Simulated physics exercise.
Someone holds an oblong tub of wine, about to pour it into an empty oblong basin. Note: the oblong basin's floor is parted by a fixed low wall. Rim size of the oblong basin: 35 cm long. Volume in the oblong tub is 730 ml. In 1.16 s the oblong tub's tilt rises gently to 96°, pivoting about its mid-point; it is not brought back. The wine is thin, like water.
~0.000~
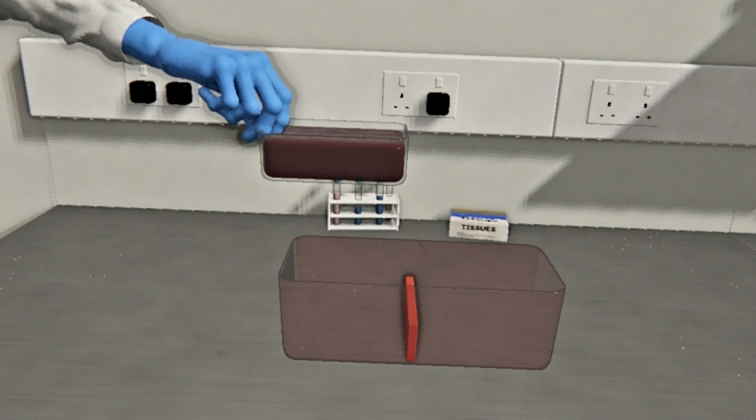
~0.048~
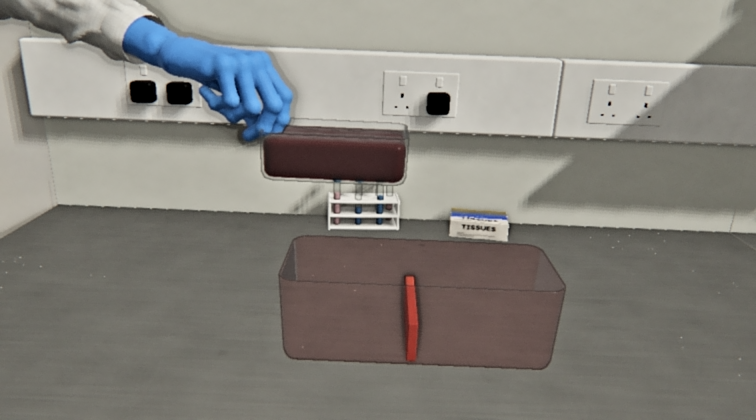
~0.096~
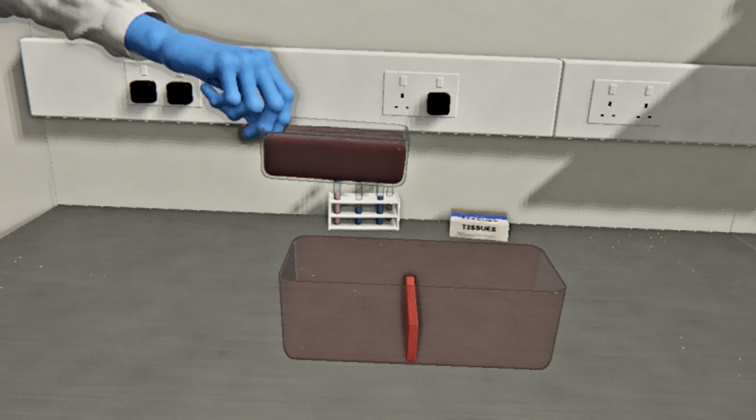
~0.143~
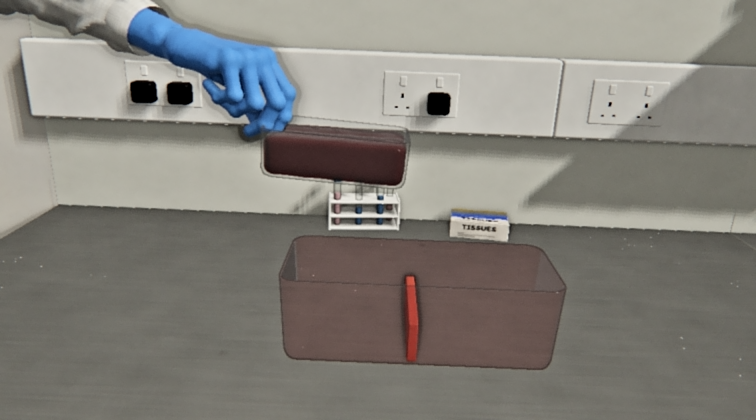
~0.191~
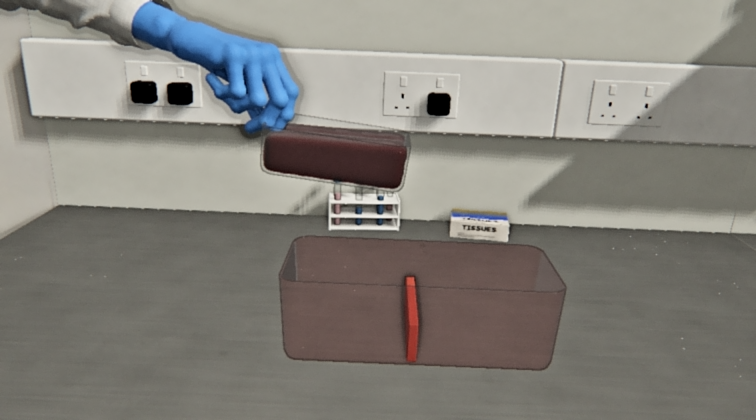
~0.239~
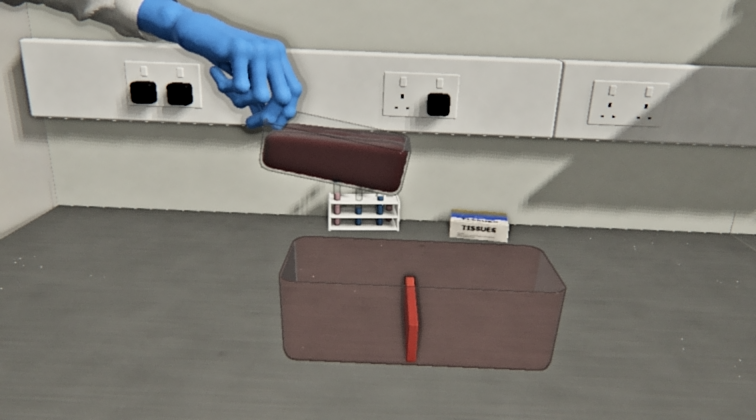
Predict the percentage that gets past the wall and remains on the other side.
The other side holds about 72 % in the end.
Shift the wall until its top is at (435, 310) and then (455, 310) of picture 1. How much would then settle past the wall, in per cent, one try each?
60 % and 50 %.
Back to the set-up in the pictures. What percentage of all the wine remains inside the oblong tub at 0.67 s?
Around 32 percent.
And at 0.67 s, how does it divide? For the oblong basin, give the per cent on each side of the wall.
1 left and 20 right, roughly.
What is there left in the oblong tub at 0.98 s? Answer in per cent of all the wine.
Near 8 percent, more or less.
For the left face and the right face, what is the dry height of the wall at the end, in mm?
Looks like roughly 48 mm on the left and roughly 32 mm on the right.
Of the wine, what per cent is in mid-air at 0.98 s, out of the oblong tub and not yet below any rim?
Roughly 4 %.
By 0.67 s the tilt is 59° and 33 per cent is still to pour, 1 is left of the wall and 20 right of it.
By 0.98 s the tilt is 90° and 8 per cent is still to pour, 7 is left of the wall and 72 right of it.
By 1.30 s the tilt is 96° and 2 per cent is still to pour, 16 is left of the wall and 72 right of it.
By 1.66 s the tilt is 96° and 0 per cent is still to pour, 18 is left of the wall and 72 right of it.
At rest 18 per cent lies left of the wall, 72 right of it and 10 outside.
